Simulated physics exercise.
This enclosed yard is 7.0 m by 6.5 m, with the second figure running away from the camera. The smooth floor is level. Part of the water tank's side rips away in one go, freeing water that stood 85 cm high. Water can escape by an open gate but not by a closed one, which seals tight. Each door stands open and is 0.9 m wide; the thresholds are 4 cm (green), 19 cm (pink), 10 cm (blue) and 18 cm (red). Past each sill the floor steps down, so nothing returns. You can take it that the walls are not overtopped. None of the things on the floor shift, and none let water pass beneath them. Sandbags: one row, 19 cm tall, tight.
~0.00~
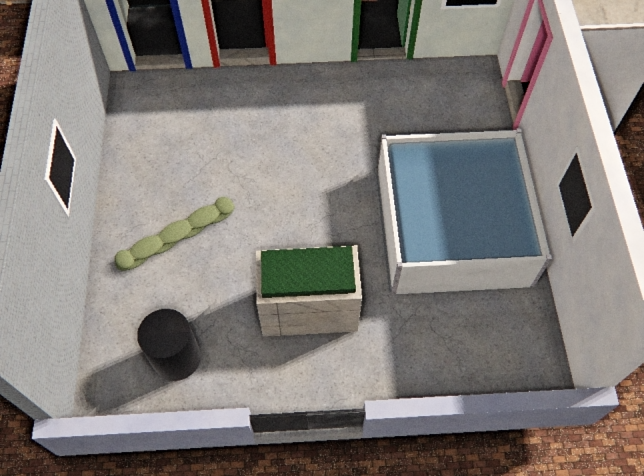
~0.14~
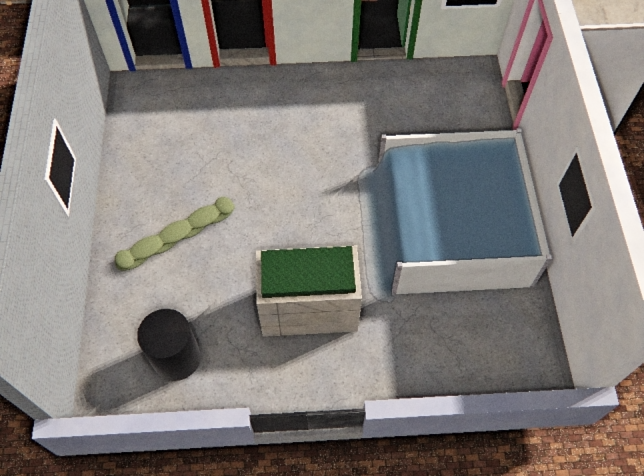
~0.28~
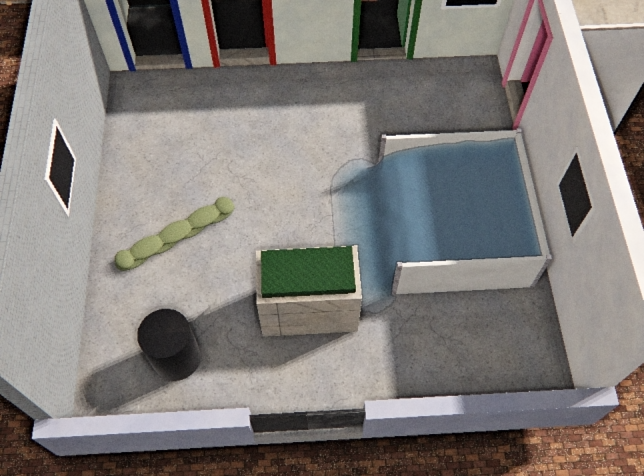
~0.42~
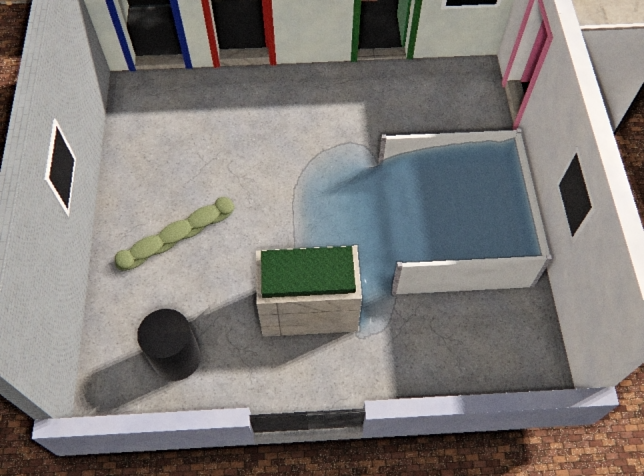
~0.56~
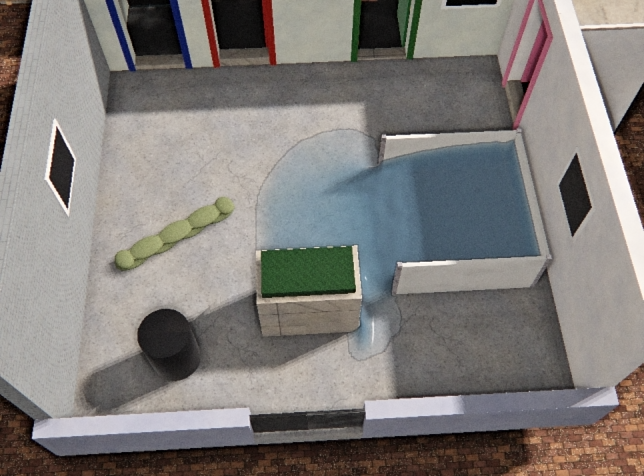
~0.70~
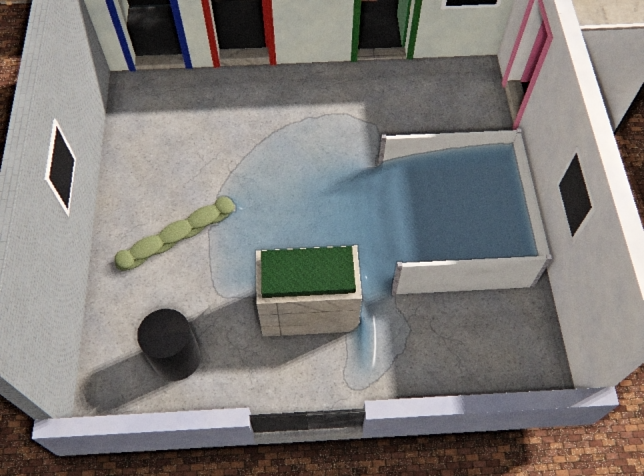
A water tank's left side opens and water spreads leftward across the floor around a green-topped box.
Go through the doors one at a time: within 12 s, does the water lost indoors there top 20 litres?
At the end, the green door will see too much water come in; the pink door will see an amount within the limit come in; the blue door will see too much water come in; the red door will see an amount within the limit come in.
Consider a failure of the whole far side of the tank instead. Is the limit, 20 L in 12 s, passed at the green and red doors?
Against that limit: Green over, red not over.
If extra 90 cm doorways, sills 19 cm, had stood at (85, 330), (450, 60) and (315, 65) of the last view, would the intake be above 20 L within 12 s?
More, less, less.
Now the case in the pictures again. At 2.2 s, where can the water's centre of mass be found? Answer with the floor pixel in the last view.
Balance point at about (288, 232).
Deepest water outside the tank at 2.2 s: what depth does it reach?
About 44 cm.
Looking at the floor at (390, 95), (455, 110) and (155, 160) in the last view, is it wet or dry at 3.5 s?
Status of the three spots: Free of it, free of it, inundated.
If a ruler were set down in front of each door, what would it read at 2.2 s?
Depth readings (cm): Green = 0; pink = 0; blue = 7; red = 9.
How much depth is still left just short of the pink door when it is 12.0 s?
Reading: Close to 8.5 cm.
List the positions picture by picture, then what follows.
The water tank at (462, 198) is whole and still, 85 cm deep, in the first picture.
The front is at (390, 298), 1.2 m from the gap at (390, 218); 0.6 m2 of floor is under water; 85 cm left at the back of the water tank, in the second picture.
The front is at (367, 307), 1.4 m from the gap at (390, 220); 1.7 m2 of floor is under water; 85 cm left at the back of the water tank, in the third picture.
Water pours out at (389, 222) and has run 1.8 m, to (361, 334); typically 15 cm deep outside, 79 cm at the water tank's back, in the fourth picture.
Water pours out at (389, 222) and has run 2.2 m, to a hidden place; typically 12 cm deep outside, 72 cm at the water tank's back, in the fifth picture.
The front is at (219, 278), 2.8 m from the gap at (389, 222); 7.7 m2 of floor is under water; 72 cm left at the back of the water tank, in the sixth picture.
After 1.4 s water covers 45 % of the floor and is deepest (47 cm) near (87, 299); green door not reached, pink door not reached, blue door not reached, red door not reached.
After 2.2 s water covers 65 % of the floor and is deepest (44 cm) near (86, 310); green door not reached, pink door not reached, blue door 7 cm at the sill, 0 L in, red door 9 cm at the sill, 0 L in.
After 3.5 s water covers 70 % of the floor and is deepest (38 cm) near (74, 419); green door not reached, pink door not reached, blue door 25 cm at the sill, 48 L in, red door 6 cm at the sill, 0 L in.
After 7.0 s water covers 95 % of the floor and is deepest (24 cm) near (511, 394); green door 5 cm at the sill, 1 L in, pink door 8 cm at the sill, 0 L in, blue door 11 cm at the sill, 177 L in, red door 12 cm at the sill, 0 L in.
After 12.0 s water covers 95 % of the floor and is deepest (14 cm) near (534, 215); green door 11 cm at the sill, 60 L in, pink door 9 cm at the sill, 1 L in, blue door 6 cm at the sill, 179 L in, red door 5 cm at the sill, 0 L in.
